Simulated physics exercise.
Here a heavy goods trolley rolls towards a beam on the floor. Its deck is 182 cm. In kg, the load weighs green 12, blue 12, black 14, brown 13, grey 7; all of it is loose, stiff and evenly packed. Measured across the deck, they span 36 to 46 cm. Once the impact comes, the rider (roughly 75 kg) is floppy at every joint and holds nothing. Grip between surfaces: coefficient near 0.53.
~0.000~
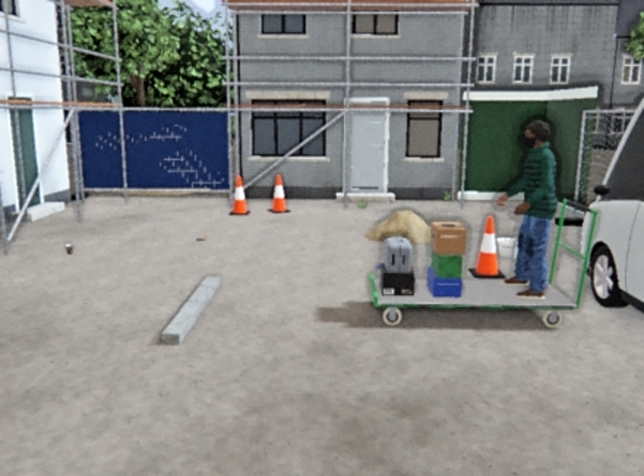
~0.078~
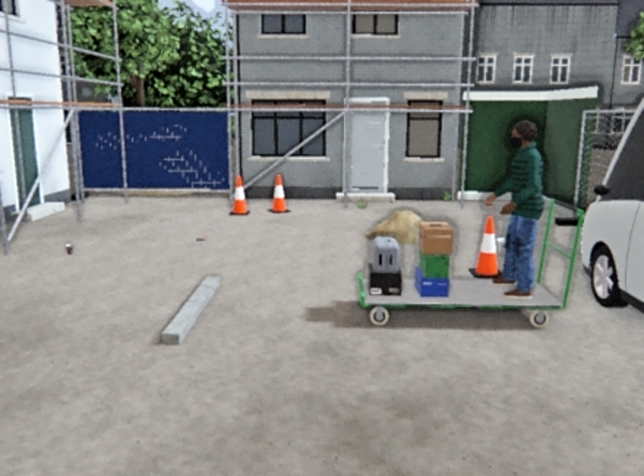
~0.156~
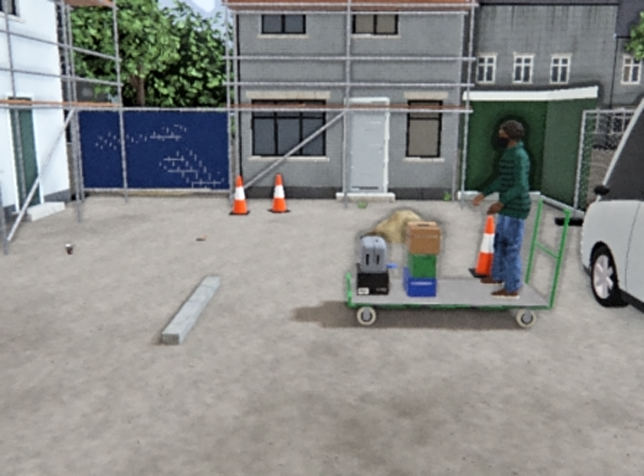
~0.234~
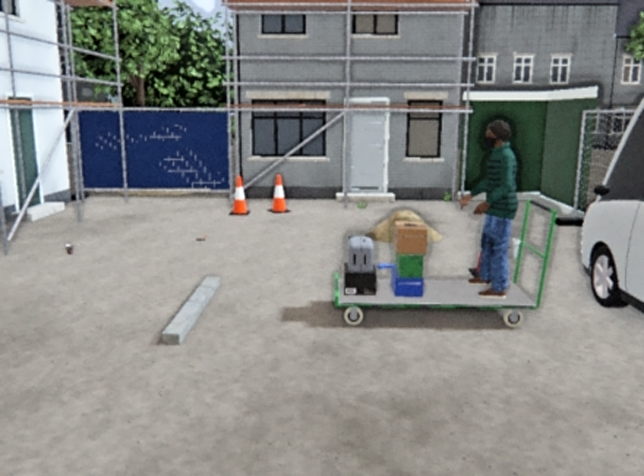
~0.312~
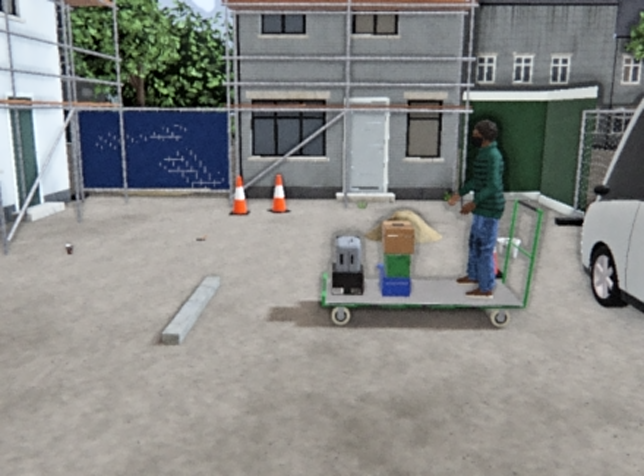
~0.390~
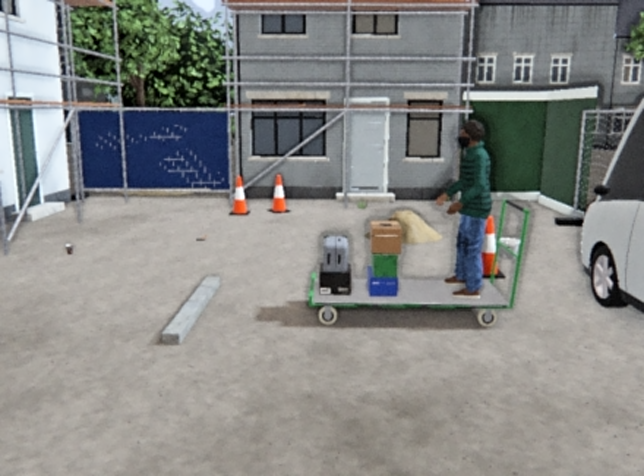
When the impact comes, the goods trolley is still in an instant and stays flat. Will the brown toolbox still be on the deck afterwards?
It overshoots the deck.
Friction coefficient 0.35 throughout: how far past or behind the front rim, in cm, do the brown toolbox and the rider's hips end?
Rest positions: Brown at 20 cm past the rim; hips at 130 cm behind the rim.
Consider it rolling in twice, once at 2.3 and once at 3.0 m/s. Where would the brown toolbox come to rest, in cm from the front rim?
It would rest 70 cm beyond the rim first and 100 cm beyond it next.
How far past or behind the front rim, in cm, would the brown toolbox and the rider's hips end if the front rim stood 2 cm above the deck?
Rest positions from the front rim: Brown 20 cm past; hips 100 cm behind.
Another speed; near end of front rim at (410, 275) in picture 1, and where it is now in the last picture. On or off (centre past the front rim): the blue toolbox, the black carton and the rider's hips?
Then the blue one is still in place, the black one is still in place and the hips are still in place.
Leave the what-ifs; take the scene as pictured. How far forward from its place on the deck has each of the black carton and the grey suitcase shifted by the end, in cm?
Roughly black 5 cm, grey 85 cm.
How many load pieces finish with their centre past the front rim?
Total: 2.
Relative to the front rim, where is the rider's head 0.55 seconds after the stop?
At that moment it sits around 40 cm behind the rim.
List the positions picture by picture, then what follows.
The first frame shows brown toolbox (448, 238), hips (540, 204), rim corner (376, 303); 0 cm covered, 177 to go.
The second frame shows brown toolbox (435, 238), hips (527, 203), rim corner (363, 303); 12 cm covered, 165 to go.
The third frame shows brown toolbox (423, 238), hips (514, 203), rim corner (350, 303); 24 cm covered, 153 to go.
The fourth frame shows brown toolbox (410, 237), hips (501, 203), rim corner (337, 302); 36 cm covered, 141 to go.
The fifth frame shows brown toolbox (398, 237), hips (488, 203), rim corner (324, 302); 48 cm covered, 129 to go.
The sixth frame shows brown toolbox (385, 237), hips (476, 203), rim corner (311, 302); 60 cm covered, 117 to go. Speed about 1.6 m/s.
Impact comes at 1.14 s.
After 1.39 s the brown toolbox is 42 cm behind the rim, tilted 20°, near (235, 234) in the last picture's view.
After 1.69 s the brown toolbox is 14 cm behind the rim, tilted 60°, near (206, 246) in the last picture's view.
After 2.14 s the brown toolbox is 31 cm past the rim, tilted 165°, near (162, 269) in the last picture's view.
When all is still (3.6 s), past the rim, brown toolbox and grey suitcase; behind it, green parcel, blue toolbox, black carton and the rider's hips.
